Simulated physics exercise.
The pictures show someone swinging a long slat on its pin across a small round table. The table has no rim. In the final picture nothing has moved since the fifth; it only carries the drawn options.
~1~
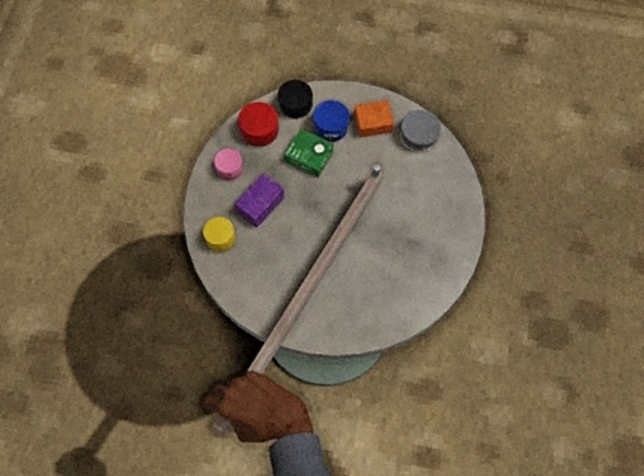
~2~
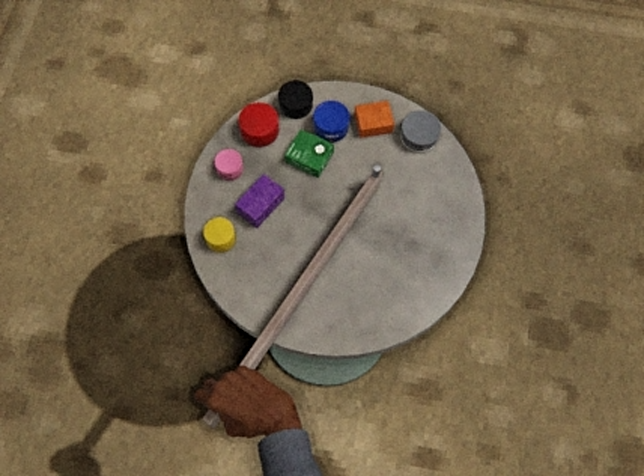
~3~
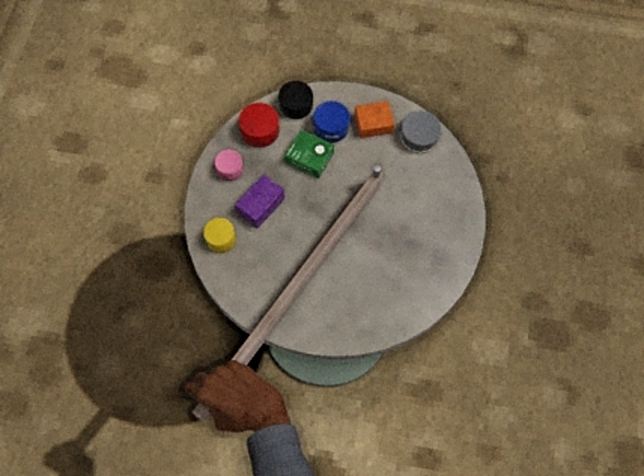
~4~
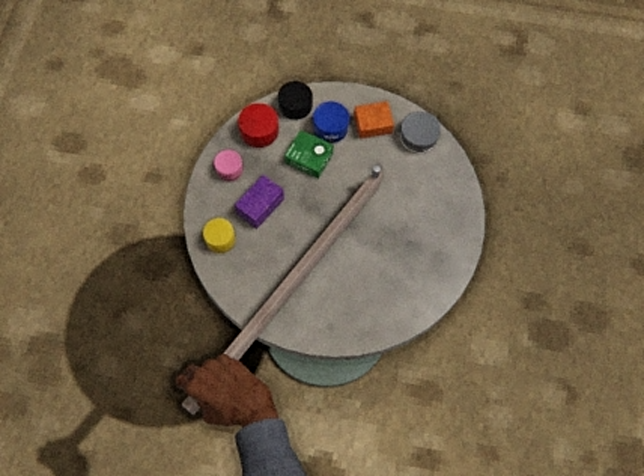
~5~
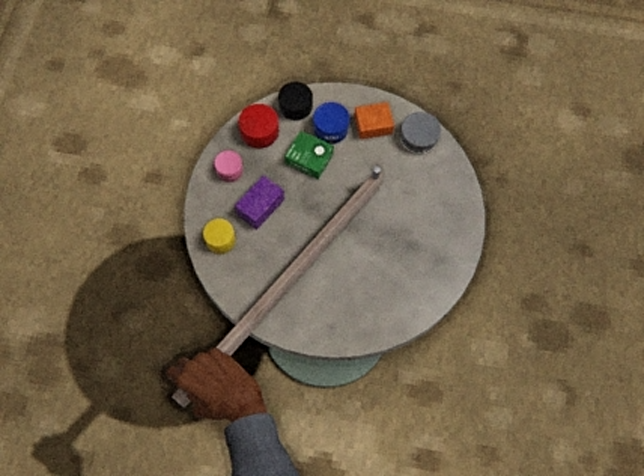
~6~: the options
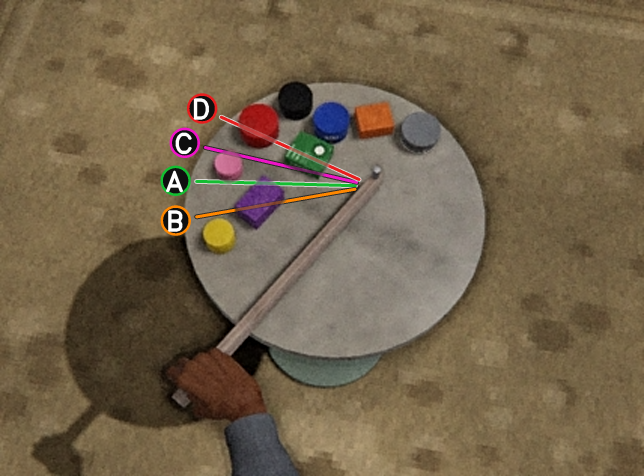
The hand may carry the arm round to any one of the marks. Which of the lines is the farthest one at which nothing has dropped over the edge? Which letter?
A is the last safe line.
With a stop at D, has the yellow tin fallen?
By then, yes.
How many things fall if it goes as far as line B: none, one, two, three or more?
The count is none.
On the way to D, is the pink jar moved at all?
By then, yes.
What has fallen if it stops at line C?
It is the yellow tin.
On the marked copy, A at (276, 183); B at (277, 203); C at (280, 165); D at (289, 148).
With A. Early on, arm (292, 222); black pot (295, 101); grey tin (420, 133).
Further on, arm (281, 194); yellow tin (207, 200); purple block (259, 191).
At the end, arm (279, 173); yellow tin (200, 164); pink jar (227, 155); nothing has fallen.
As for the rest, B is safe but short; C drops the yellow tin; D drops the red tin and yellow tin.
